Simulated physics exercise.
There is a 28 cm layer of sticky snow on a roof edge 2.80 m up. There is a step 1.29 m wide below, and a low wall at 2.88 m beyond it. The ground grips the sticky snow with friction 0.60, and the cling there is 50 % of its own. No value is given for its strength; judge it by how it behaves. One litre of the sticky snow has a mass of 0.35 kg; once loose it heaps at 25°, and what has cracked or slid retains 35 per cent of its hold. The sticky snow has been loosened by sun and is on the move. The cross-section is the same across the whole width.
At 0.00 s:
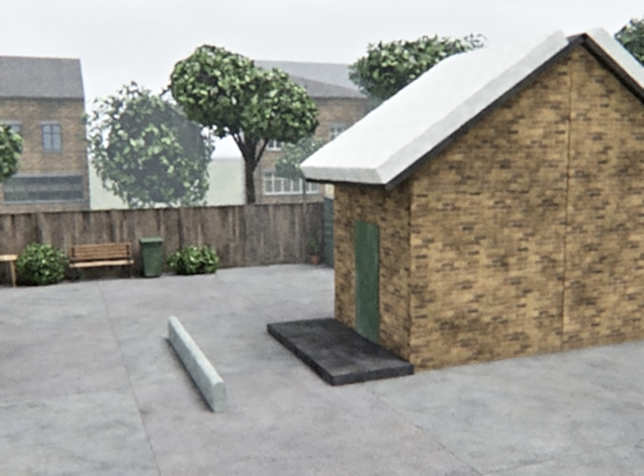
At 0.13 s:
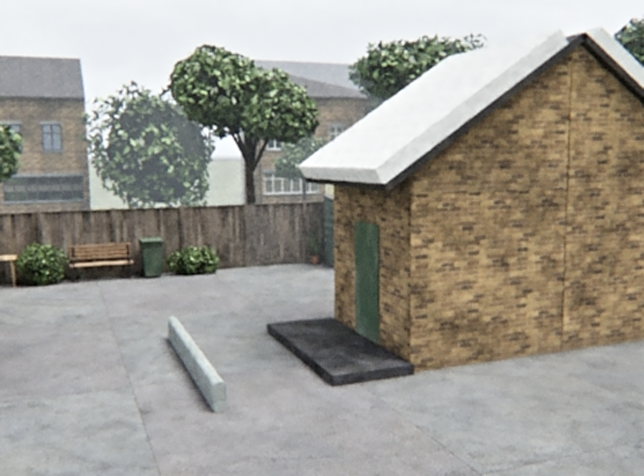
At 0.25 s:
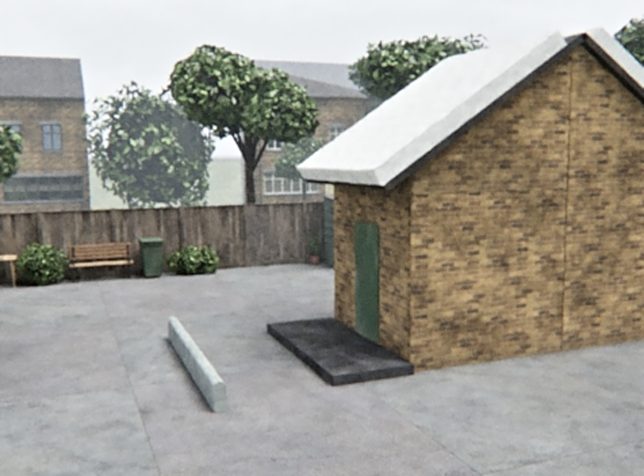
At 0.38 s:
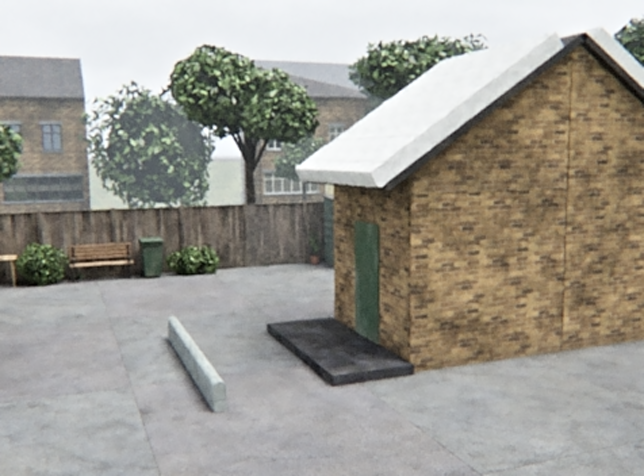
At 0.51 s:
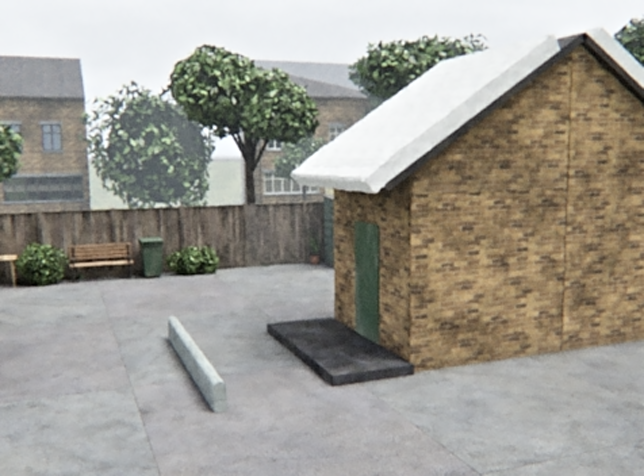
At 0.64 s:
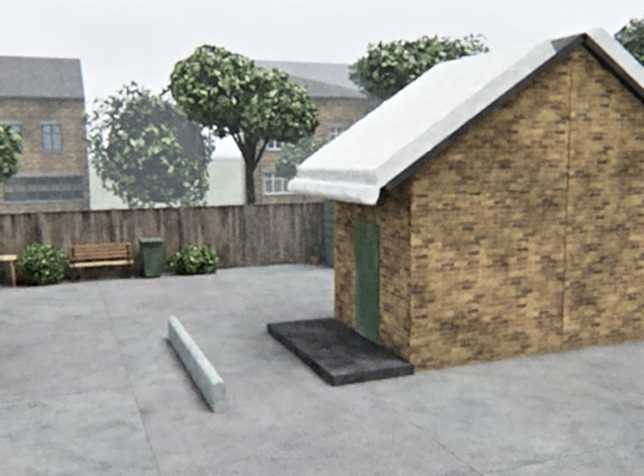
Thick white snow on the roof of a small brown brick building at right slides slowly down to the left, its lower edge pushing a little past the eaves and beginning to droop and crack. The view, slightly raised and steady, looks across a grey paved yard. A green door, dark step and low pale wall sit before a wooden fence, bench, bin, trees and houses.
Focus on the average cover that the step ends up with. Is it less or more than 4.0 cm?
More.
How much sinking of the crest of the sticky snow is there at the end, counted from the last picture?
About 4.3 m.
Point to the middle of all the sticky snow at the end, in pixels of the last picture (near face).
(268, 380).
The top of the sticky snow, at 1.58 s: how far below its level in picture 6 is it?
Measured change: About 0.9 m.
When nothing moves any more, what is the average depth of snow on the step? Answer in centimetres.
Around 7 centimetres.
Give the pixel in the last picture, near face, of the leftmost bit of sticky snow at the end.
You'll find it close to (112, 418).
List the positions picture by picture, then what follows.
In the first frame, leading edge of the sticky snow at (377, 171), 2 % of it past the eaves, in one piece.
In the second frame, leading edge of the sticky snow at (376, 171), its middle shifted 1.1 cm, 2 % of it past the eaves, in one piece.
In the third frame, leading edge of the sticky snow at (375, 173), its middle shifted 4.4 cm, 3 % of it past the eaves, in one piece.
In the fourth frame, leading edge of the sticky snow at (371, 176), its middle shifted 10 cm, 4 % of it past the eaves, in one piece.
In the fifth frame, leading edge of the sticky snow at (367, 180), its middle shifted 18 cm, 7 % of it past the eaves, in one piece.
In the sixth frame, leading edge of the sticky snow at (361, 200), its middle shifted 29 cm, 10 % of it past the eaves, cracking.
After 1.07 s, 87 % of the snow is still up on the roof and 13 % is falling or down.
After 1.58 s, 63 % of the snow is still up on the roof and 37 % is falling or down.
After 2.09 s, 27 % of the snow is still up on the roof and 73 % is falling or down.
After 2.60 s, none of the snow is still up on the roof and all is falling or down.
After 3.70 s, at the end, none of the snow is still up on the roof and the snow on the step is 6.9 cm deep on average.
